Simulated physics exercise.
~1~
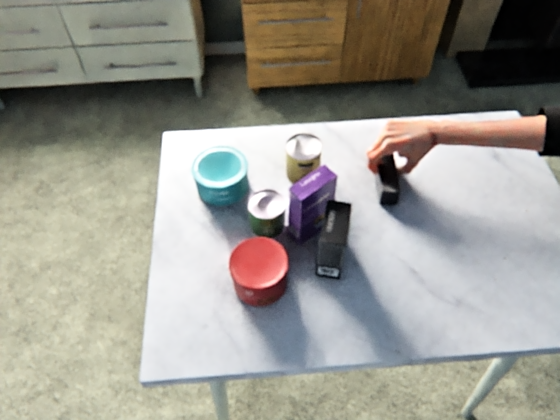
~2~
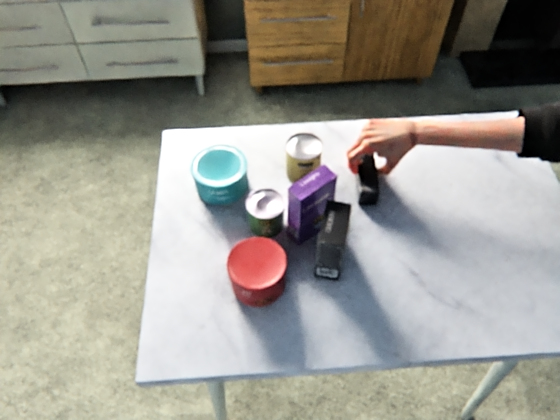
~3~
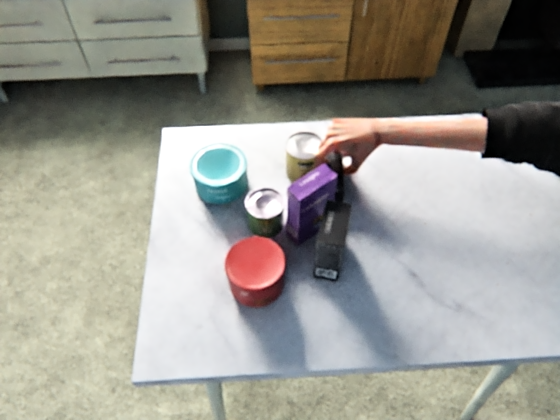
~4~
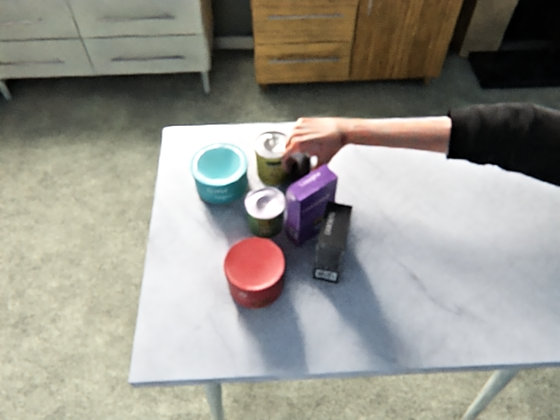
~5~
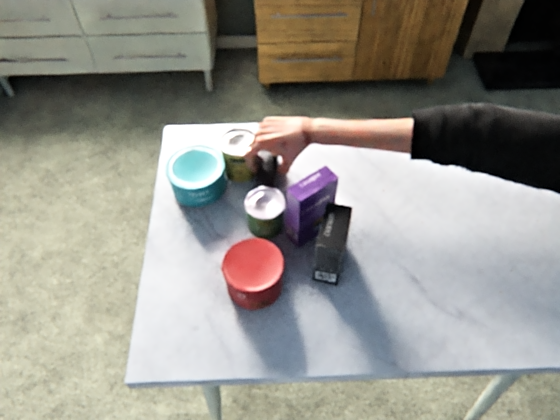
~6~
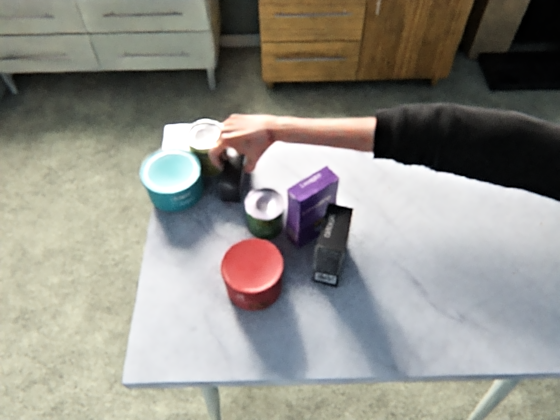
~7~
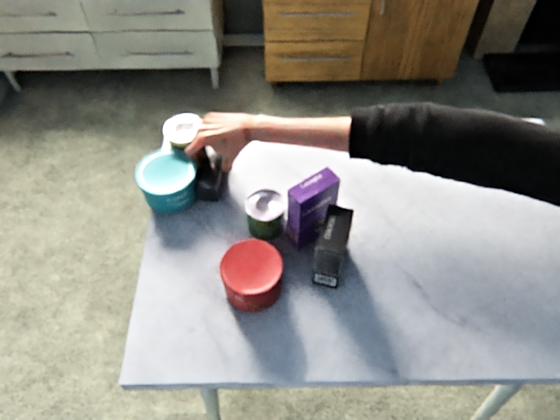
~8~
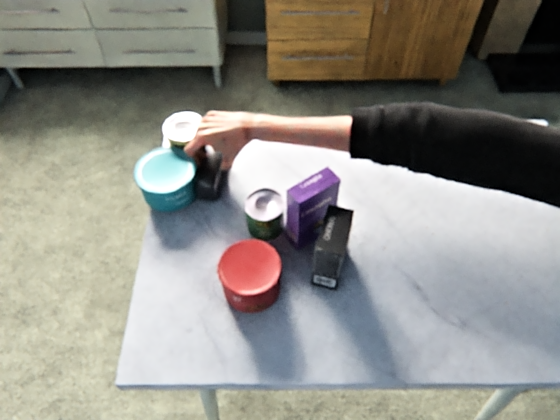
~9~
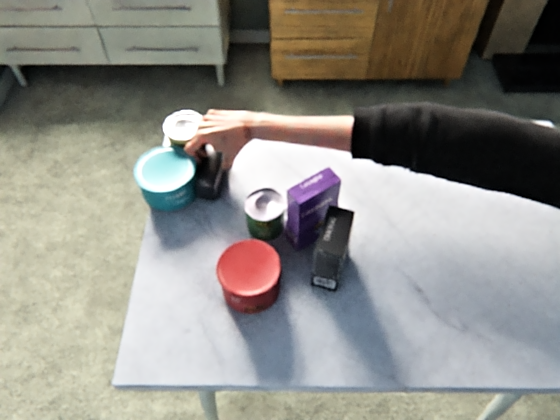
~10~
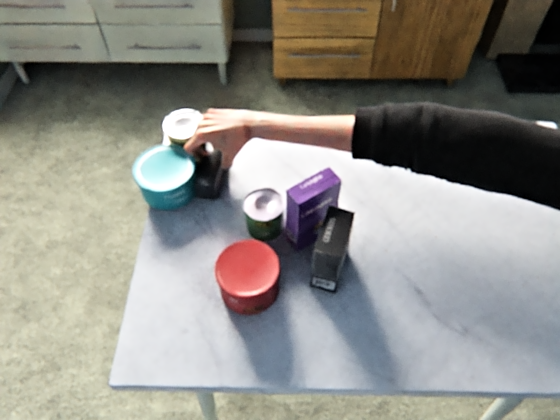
A hand in a dark sleeve reaches in from the right over a pale marble-look table, seen from above, with wooden and white drawers behind on a grey carpet. A turquoise tub and a yellow tin stand toward the back left, with a green tin, a purple packet, a black packet and a red tub nearer the middle. The hand slides a small dark block left, passing behind the purple packet. It pushes the yellow tin along, then the turquoise tub shifts left too. The hand stops and rests there, both displaced items upright at the table's left end, the other four unmoved.
